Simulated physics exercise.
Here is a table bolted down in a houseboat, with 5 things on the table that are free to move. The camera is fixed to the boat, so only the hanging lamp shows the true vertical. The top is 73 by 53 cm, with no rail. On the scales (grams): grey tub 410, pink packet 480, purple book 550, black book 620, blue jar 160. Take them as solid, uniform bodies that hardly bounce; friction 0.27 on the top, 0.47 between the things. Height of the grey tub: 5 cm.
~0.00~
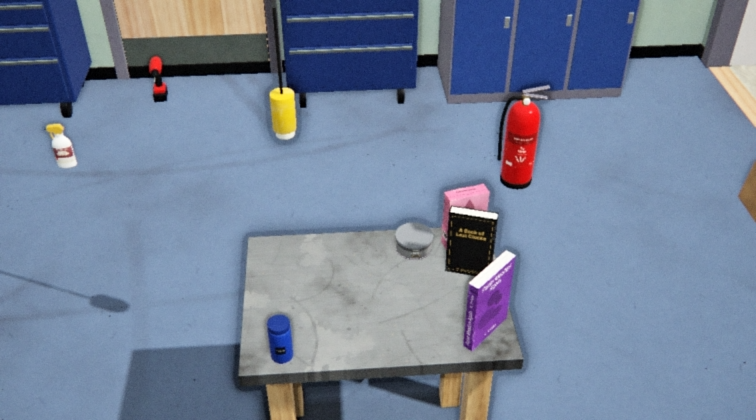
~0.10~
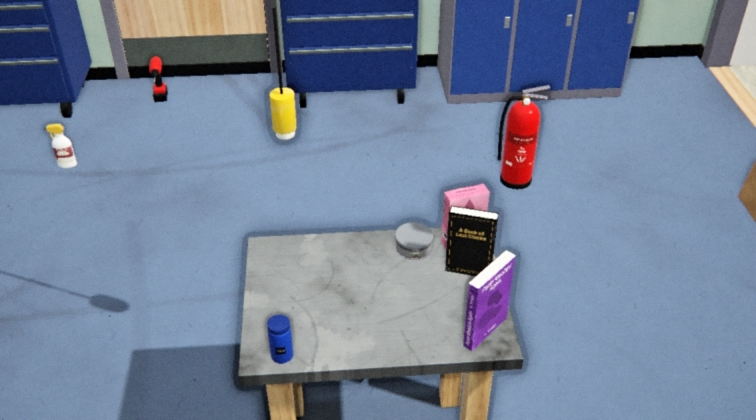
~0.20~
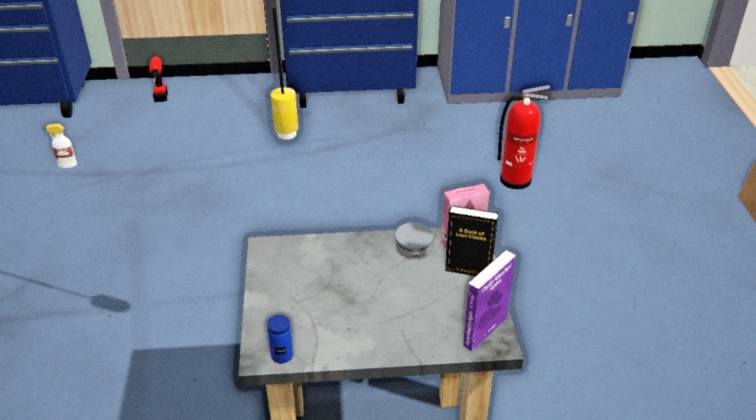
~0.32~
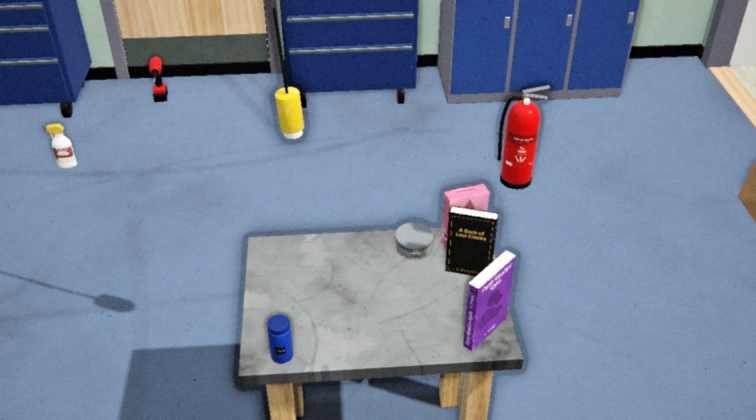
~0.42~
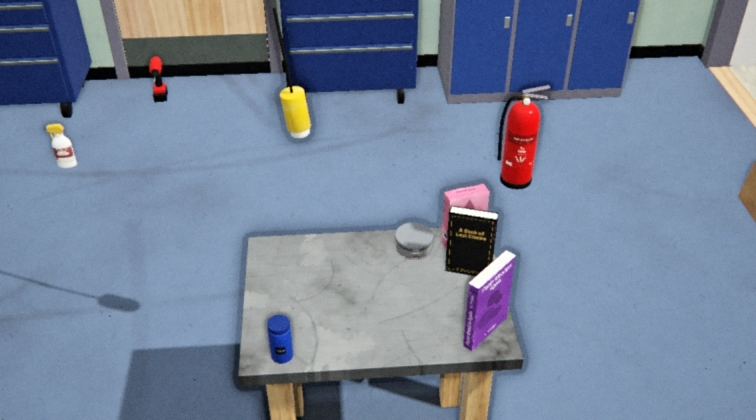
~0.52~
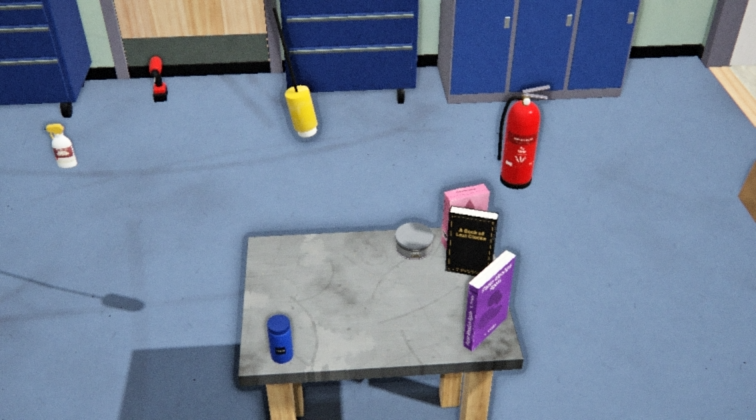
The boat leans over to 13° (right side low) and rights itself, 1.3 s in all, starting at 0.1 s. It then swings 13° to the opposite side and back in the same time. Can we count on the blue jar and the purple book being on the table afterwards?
The blue jar is still on the table, the purple book ends on the floor.
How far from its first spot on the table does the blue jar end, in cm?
About 0 cm.
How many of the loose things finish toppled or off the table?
That comes to 1.
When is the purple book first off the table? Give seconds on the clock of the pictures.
Near 1.2 s.
After 1.22 s, boat heeled 2°, right side down; purple book now off the table.
After 1.42 s, boat level.
After 1.52 s, boat heeled 1°, left side down.
After 1.72 s, boat heeled 6°, left side down.
At rest (3.2 s), off the table, purple book; the other 4 in place, give or take 5 cm. In the last view, blue jar near (280, 339).
